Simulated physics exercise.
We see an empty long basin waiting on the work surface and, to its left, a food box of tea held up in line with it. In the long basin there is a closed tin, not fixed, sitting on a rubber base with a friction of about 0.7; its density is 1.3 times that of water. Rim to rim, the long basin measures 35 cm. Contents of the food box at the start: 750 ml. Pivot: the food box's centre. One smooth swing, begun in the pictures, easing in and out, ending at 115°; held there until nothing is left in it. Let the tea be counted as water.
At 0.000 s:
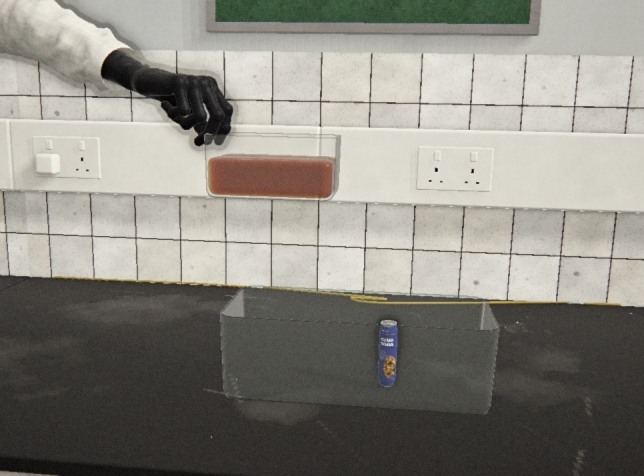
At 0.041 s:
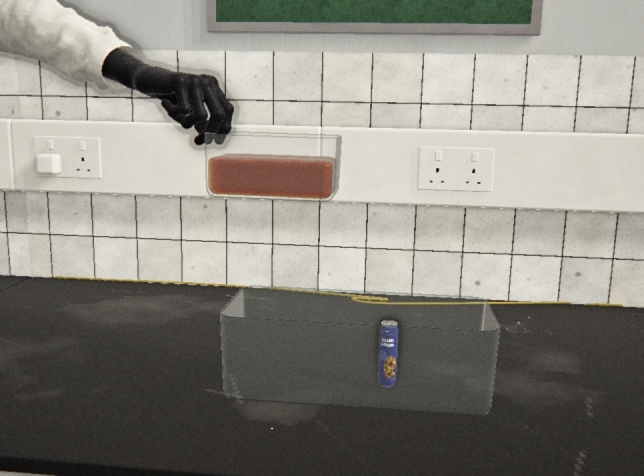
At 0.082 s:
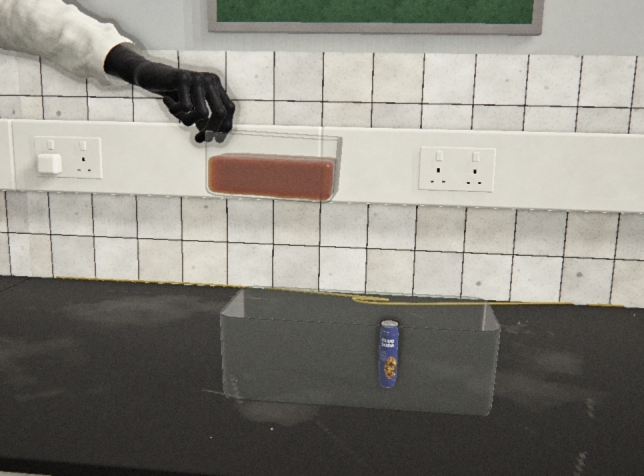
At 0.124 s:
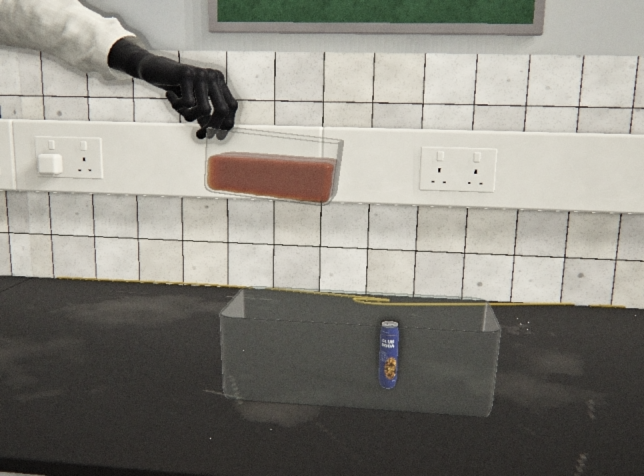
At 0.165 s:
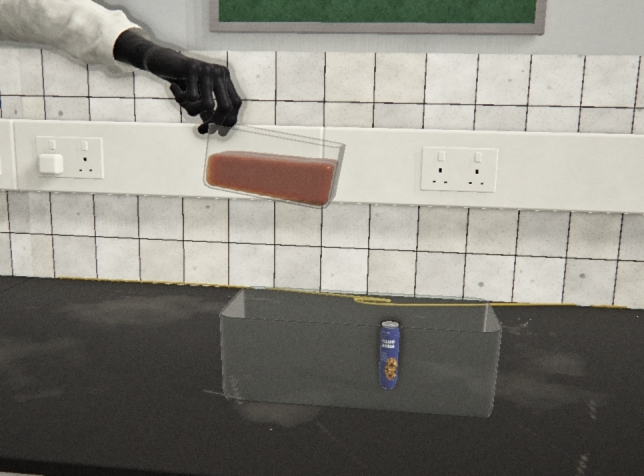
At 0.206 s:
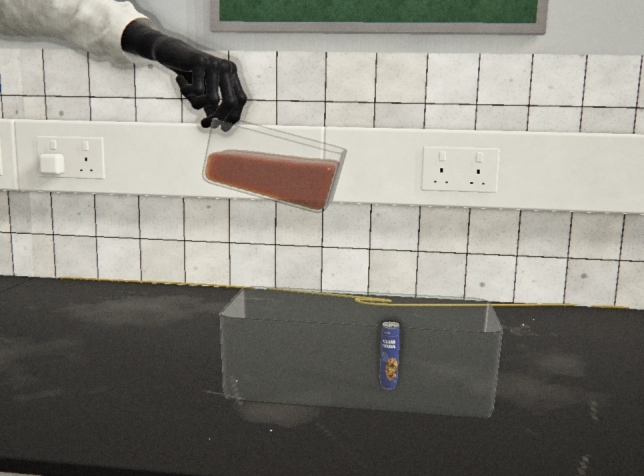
Clear box of reddish-brown tea tilting gradually down to the right beneath a black-gloved hand, above a basin holding a blue tin.
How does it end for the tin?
It tumbles over.
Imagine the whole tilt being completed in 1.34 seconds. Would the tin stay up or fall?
The tin stays on its base.
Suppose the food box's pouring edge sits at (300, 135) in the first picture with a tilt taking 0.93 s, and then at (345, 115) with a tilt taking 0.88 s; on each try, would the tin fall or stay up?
The tin stays vertical the first time and stays vertical the second time.
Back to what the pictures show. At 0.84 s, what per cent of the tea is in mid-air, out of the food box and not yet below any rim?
I'd put it at about 10 per cent of the liquid.
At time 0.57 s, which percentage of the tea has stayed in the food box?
Fraction remaining: Approx. 40 per cent.
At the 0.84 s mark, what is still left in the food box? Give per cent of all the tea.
About 7 percent.
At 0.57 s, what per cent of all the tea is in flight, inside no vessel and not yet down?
Roughly 52 percent.
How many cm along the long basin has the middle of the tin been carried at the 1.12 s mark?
Close to 2 cm.
After 0.57 s the tilt is 78° and 41 per cent is still to pour; the tin stands where it began.
After 0.84 s the tilt is 112° and 7 per cent is still to pour; the tin leans 4°.
After 1.12 s the tilt is 115° and 0 per cent is still to pour; the tin leans 13°.
After 1.43 s the tilt is 115° and 0 per cent is still to pour; the tin lies on its side.
In the end the tin lies on its side.
